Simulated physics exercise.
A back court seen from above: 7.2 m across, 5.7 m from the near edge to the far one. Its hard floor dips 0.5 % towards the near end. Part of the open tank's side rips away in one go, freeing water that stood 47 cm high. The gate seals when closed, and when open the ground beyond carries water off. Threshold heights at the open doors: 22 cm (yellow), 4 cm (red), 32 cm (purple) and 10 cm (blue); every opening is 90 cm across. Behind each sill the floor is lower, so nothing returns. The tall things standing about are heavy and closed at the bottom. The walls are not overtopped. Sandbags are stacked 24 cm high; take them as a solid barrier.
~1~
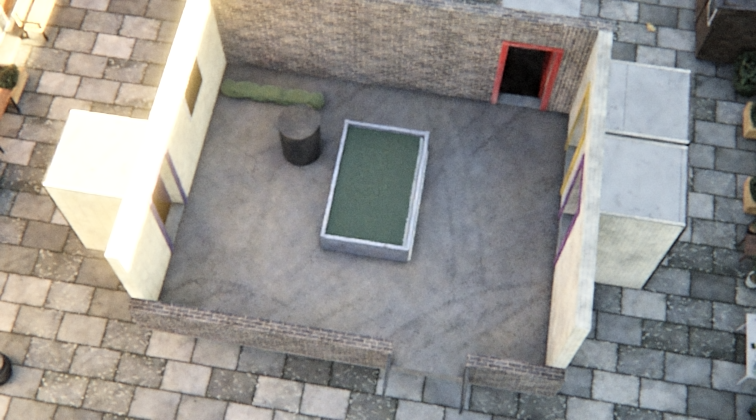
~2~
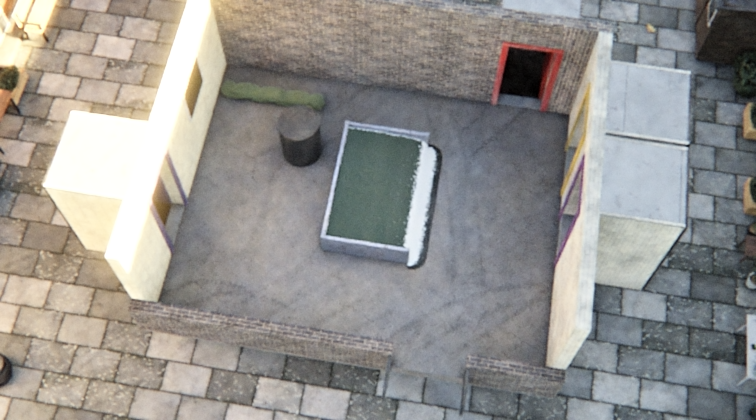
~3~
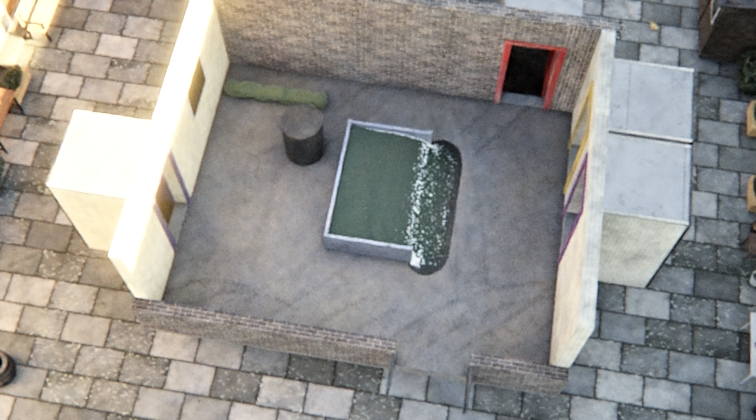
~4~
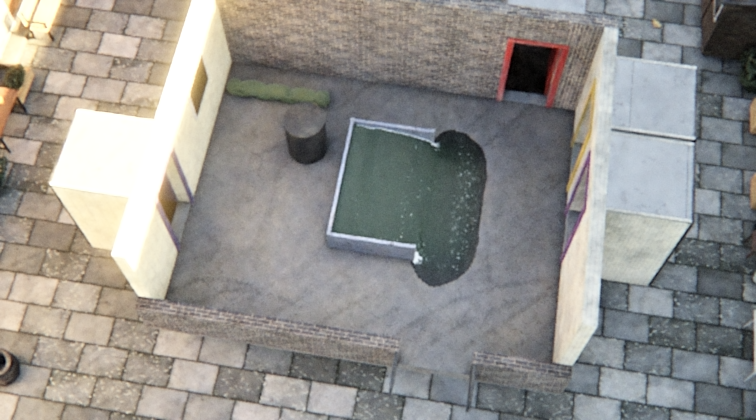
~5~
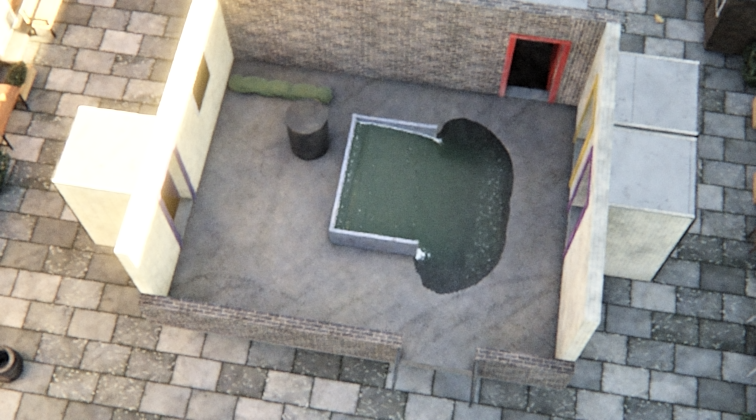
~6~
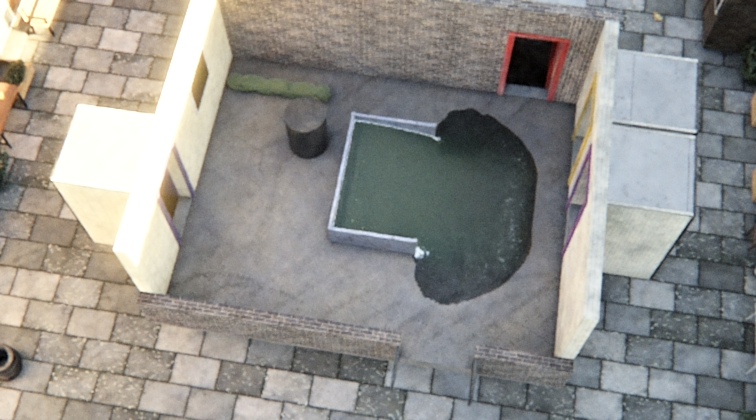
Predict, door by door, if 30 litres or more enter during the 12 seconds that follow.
Within that time: At the yellow door it keeps below the limit; at the red door it passes the limit; at the purple door it does not reach the limit; at the blue door it stays under the limit.
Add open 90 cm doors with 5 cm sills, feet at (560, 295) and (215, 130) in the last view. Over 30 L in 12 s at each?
In turn: Above, under.
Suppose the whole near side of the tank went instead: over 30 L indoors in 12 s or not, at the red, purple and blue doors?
Then: Red not over, purple not over, blue under.
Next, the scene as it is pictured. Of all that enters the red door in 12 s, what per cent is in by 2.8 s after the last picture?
About 35 per cent.
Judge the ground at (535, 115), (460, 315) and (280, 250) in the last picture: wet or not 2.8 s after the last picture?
In that order: Under water, wet, dry.
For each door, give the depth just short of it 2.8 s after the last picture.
Depths in cm: Yellow 15, red 13, purple 15, blue 0.
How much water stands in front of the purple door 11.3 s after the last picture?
Some 3.5 cm.
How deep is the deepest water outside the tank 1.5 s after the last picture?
About 31 cm.
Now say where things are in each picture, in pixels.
In the first picture, still water, 47 cm deep, in the open tank at (376, 185).
In the second picture, water pours out at (416, 199) and has run 1.3 m, to (416, 265); typically 6 cm deep outside, 47 cm at the open tank's back.
In the third picture, water pours out at (419, 198) and has run 1.5 m, to (428, 270); typically 9 cm deep outside, 47 cm at the open tank's back.
In the fourth picture, the front is at (452, 275), 1.7 m from the gap at (421, 197); 3.1 m2 of floor is under water; 46 cm left at the back of the open tank.
In the fifth picture, water pours out at (424, 193) and has run 1.9 m, to (473, 277); typically 6 cm deep outside, 40 cm at the open tank's back.
In the sixth picture, the front is at (516, 263), 2.3 m from the gap at (423, 191); 6.3 m2 of floor is under water; 40 cm left at the back of the open tank.
Then, 0.7 s after the last picture water covers 30 % of the floor and is deepest (32 cm) near (564, 224); yellow door 19 cm at the sill, 0 L in, red door not reached, purple door 30 cm at the sill, 0 L in, blue door not reached.
Then, 1.5 s after the last picture water covers 35 % of the floor and is deepest (31 cm) near (574, 113); yellow door 22 cm at the sill, 0 L in, red door 7 cm at the sill, 1 L in, purple door 27 cm at the sill, 0 L in, blue door not reached.
Then, 2.8 s after the last picture water covers 40 % of the floor and is deepest (25 cm) near (551, 368); yellow door 15 cm at the sill, 1 L in, red door 13 cm at the sill, 37 L in, purple door 15 cm at the sill, 0 L in, blue door not reached.
Then, 6.3 s after the last picture water covers 80 % of the floor and is deepest (10 cm) near (335, 103); yellow door 5 cm at the sill, 1 L in, red door 6 cm at the sill, 108 L in, purple door 7 cm at the sill, 0 L in, blue door not reached.
Then, 11.3 s after the last picture water covers 95 % of the floor and is deepest (6 cm) near (163, 307); yellow door 3 cm at the sill, 1 L in, red door 3 cm at the sill, 112 L in, purple door 3 cm at the sill, 0 L in, blue door 5 cm at the sill, 0 L in.
